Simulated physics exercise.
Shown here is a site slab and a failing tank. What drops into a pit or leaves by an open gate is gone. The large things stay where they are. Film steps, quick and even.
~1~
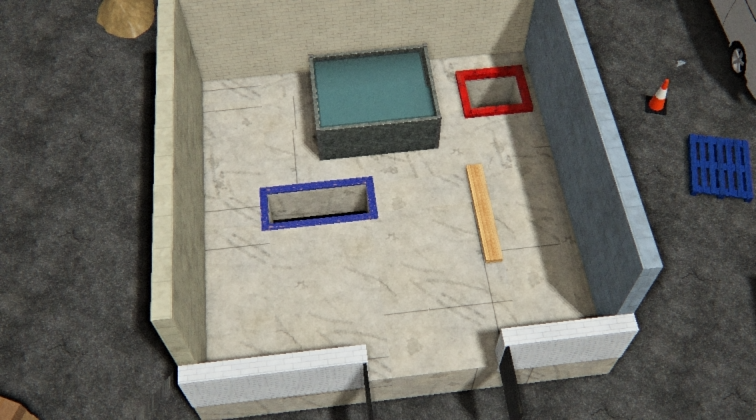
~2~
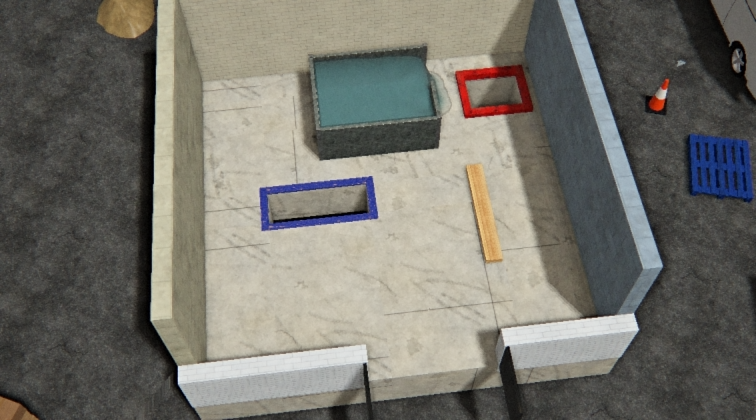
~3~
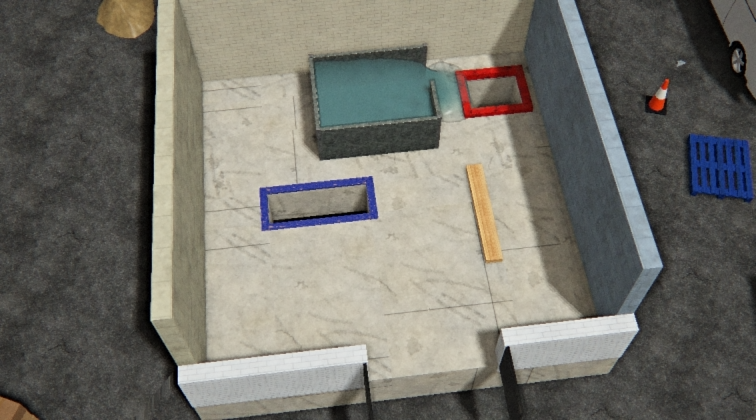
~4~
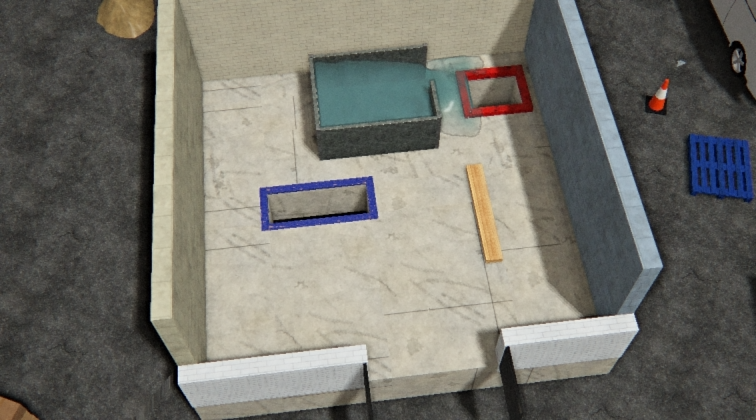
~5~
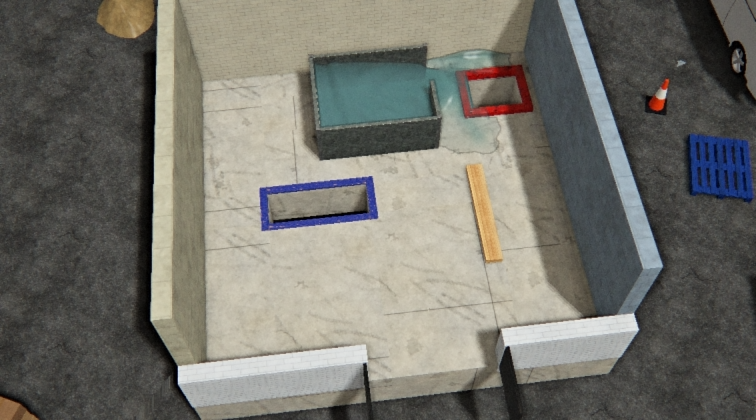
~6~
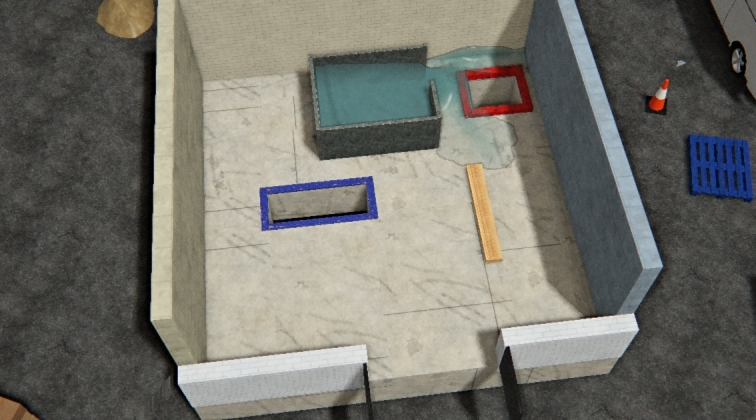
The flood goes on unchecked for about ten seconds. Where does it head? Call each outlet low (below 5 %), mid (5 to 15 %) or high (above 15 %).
Outlets - gate: Low; blue pit: Low; red pit: High.
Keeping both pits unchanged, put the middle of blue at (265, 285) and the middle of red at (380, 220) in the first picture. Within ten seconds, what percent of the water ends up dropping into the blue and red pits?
Breakdown: Blue 12%, red 0%.
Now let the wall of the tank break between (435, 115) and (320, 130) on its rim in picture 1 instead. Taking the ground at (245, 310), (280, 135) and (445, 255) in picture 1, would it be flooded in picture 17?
Result, in sequence: Untouched by the flood; untouched by the flood; inundated.
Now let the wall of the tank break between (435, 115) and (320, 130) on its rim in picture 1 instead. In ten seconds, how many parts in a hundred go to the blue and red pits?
In percent: Blue 40, red 0.
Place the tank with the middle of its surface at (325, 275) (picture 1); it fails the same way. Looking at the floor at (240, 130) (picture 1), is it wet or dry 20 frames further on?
Looking at that spot, it would be left untouched.
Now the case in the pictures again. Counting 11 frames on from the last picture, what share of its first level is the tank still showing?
Roughly 52 percent.
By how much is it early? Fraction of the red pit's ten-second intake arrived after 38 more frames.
Something like 95 in a hundred.
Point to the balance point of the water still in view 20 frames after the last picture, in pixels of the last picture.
At about (416, 131).
A moment on, water covers 15 % of the floor; the gate 0 %, the blue pit 0 %, the red pit 13 %.
Next, water covers 20 % of the floor; the gate 0 %, the blue pit 0 %, the red pit 24 %.
Then, water covers 35 % of the floor; the gate 0 %, the blue pit 0 %, the red pit 35 %.
Later, water covers 50 % of the floor; the gate 1 %, the blue pit 0 %, the red pit 44 %.
In the end, water covers 75 % of the floor; the gate 3 %, the blue pit 1 %, the red pit 47 %.
